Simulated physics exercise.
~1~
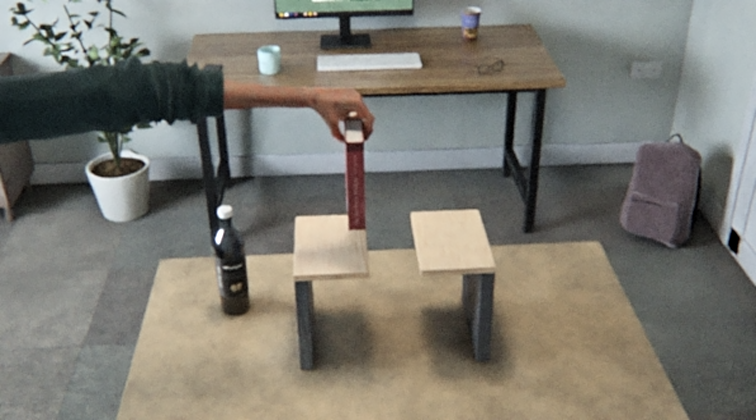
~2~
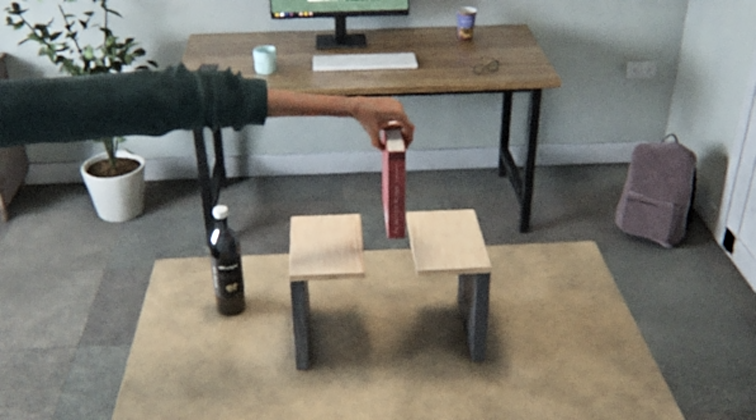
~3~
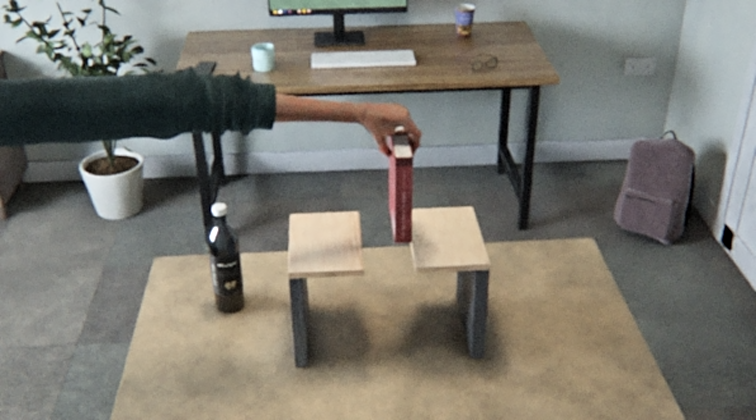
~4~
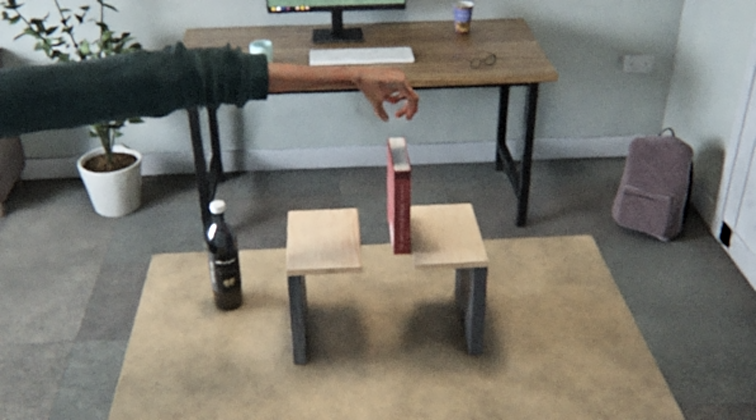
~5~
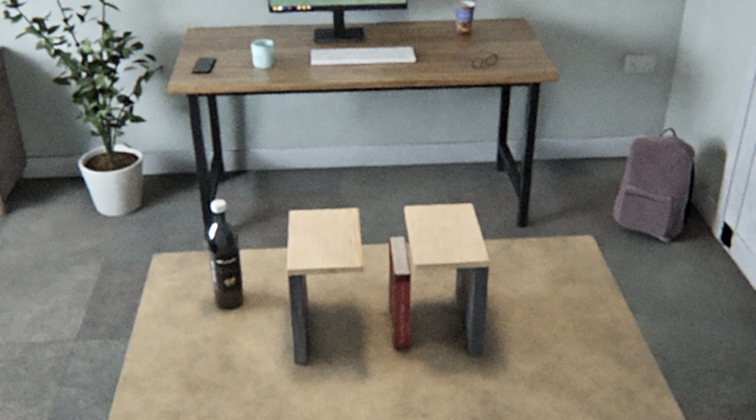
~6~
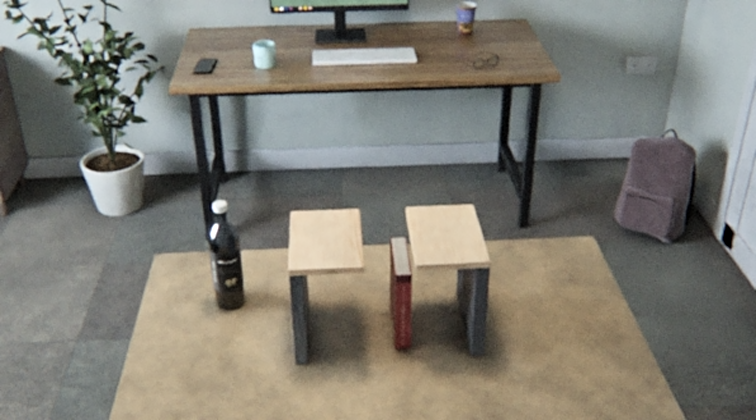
A red book, released upright by a hand, drops between two supports and stays standing.
